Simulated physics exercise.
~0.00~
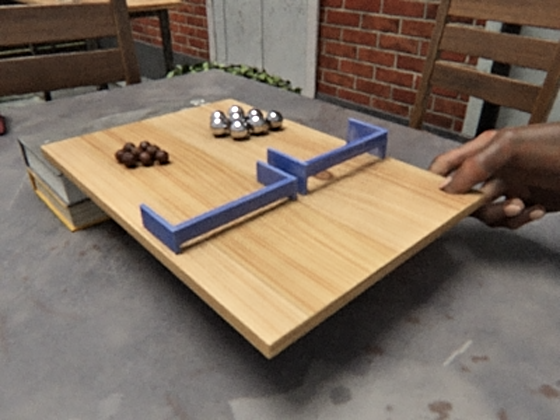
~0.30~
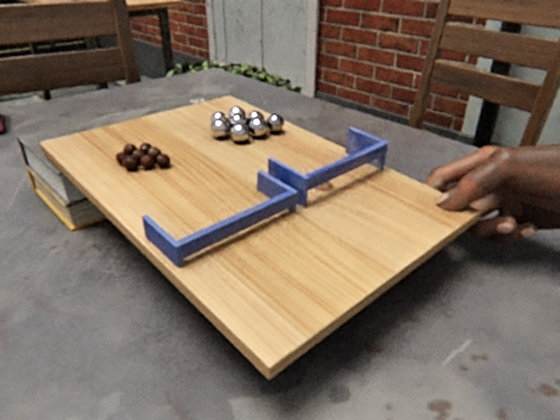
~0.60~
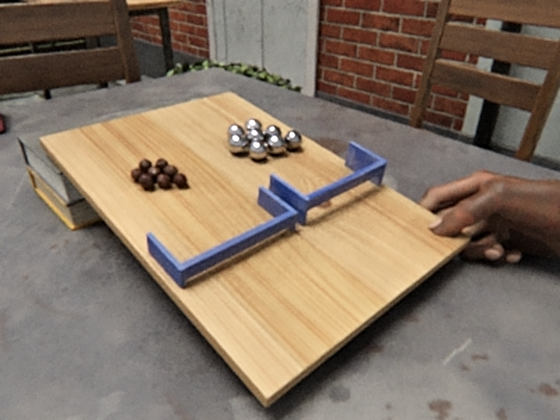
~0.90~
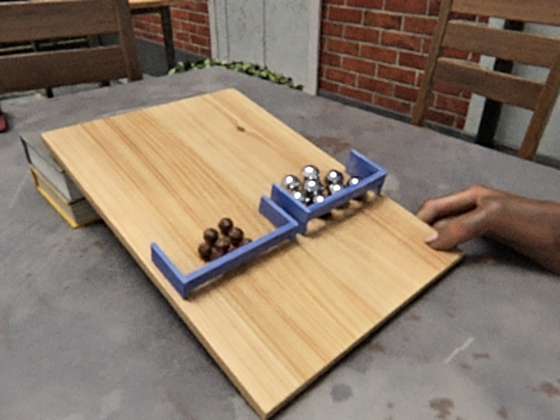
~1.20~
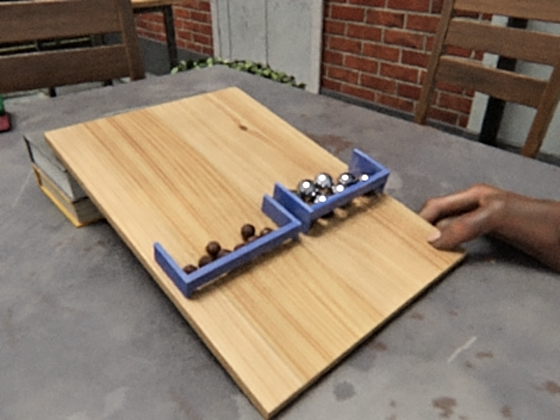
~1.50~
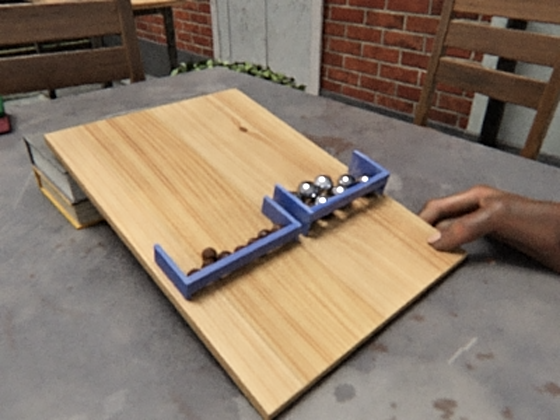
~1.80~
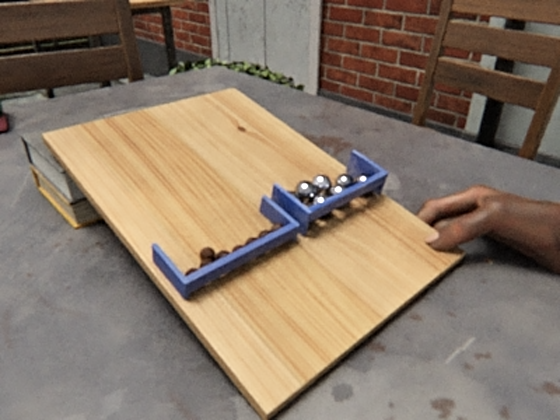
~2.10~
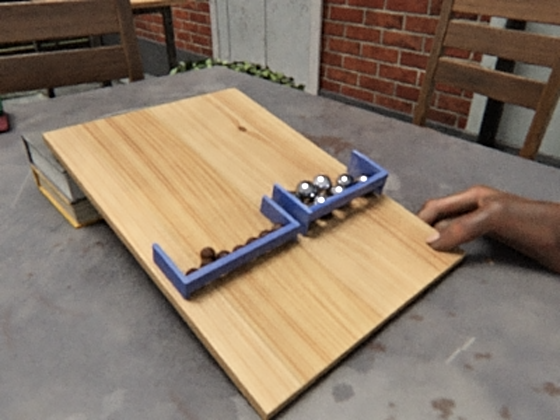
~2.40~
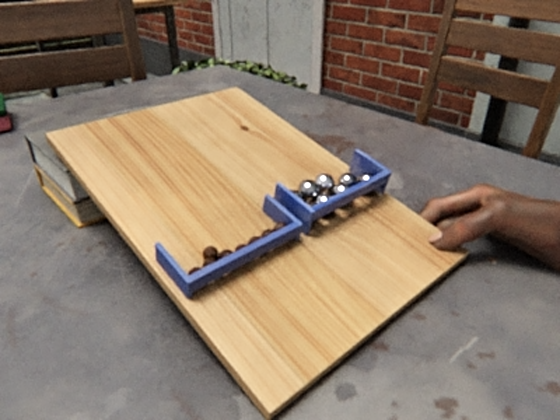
A hand lowers a wooden board's end, and two clusters of balls roll against blue bars.
